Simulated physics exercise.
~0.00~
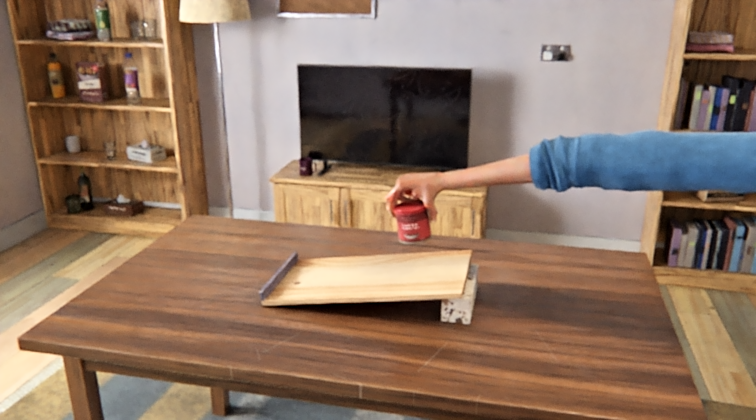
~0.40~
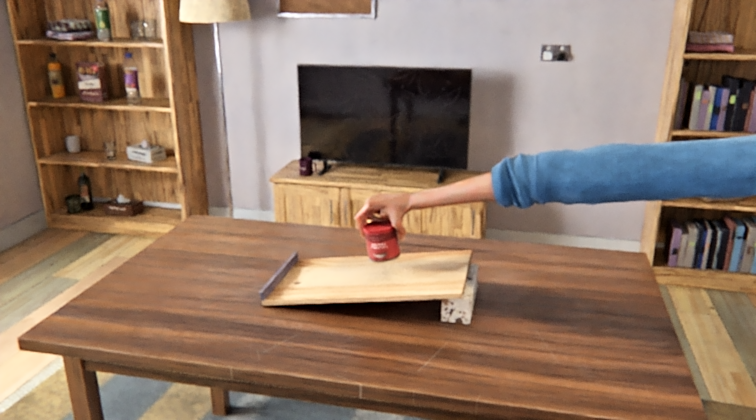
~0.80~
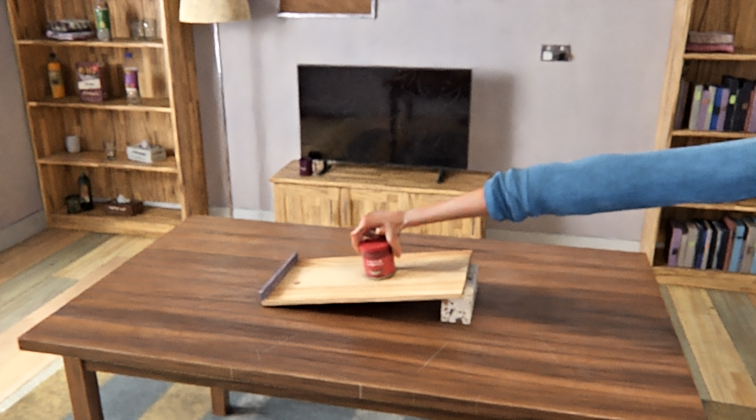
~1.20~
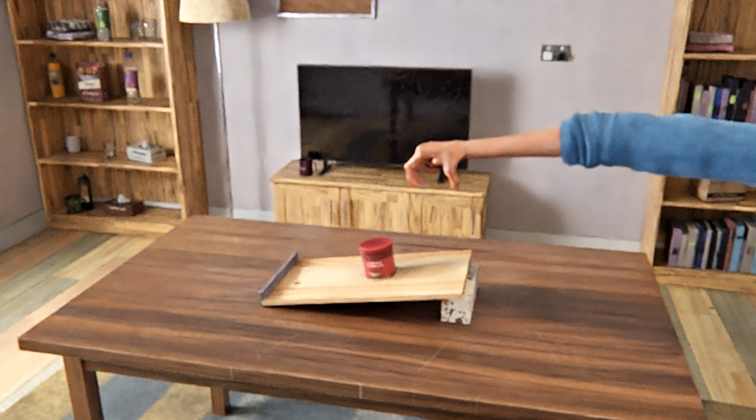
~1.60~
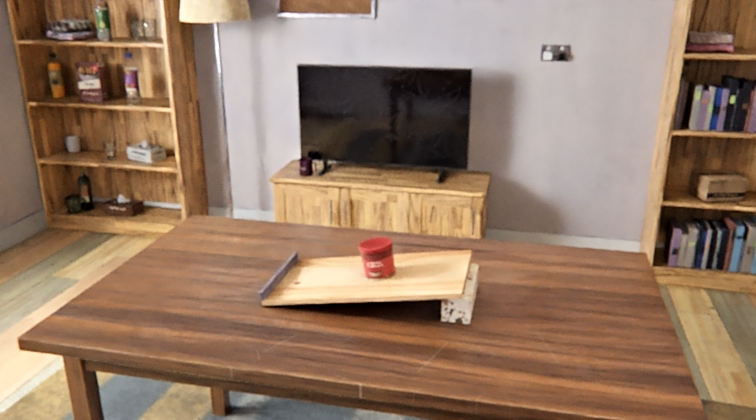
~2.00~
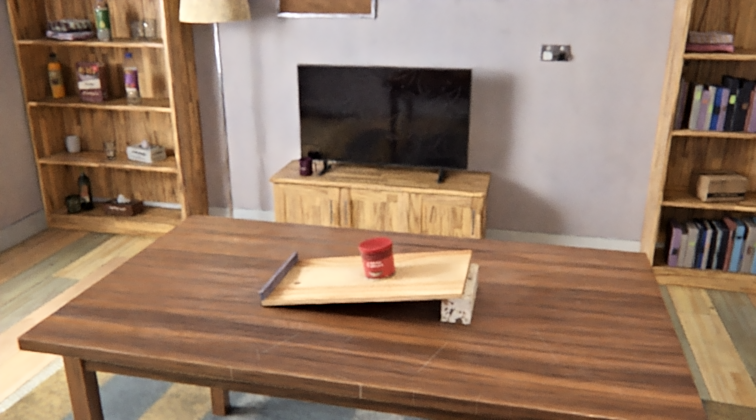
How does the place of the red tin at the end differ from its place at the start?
At the start the red tin is held in the air by the hand, above the right part of the board. At the end it is lower and further left, resting on its own on the sloping board.
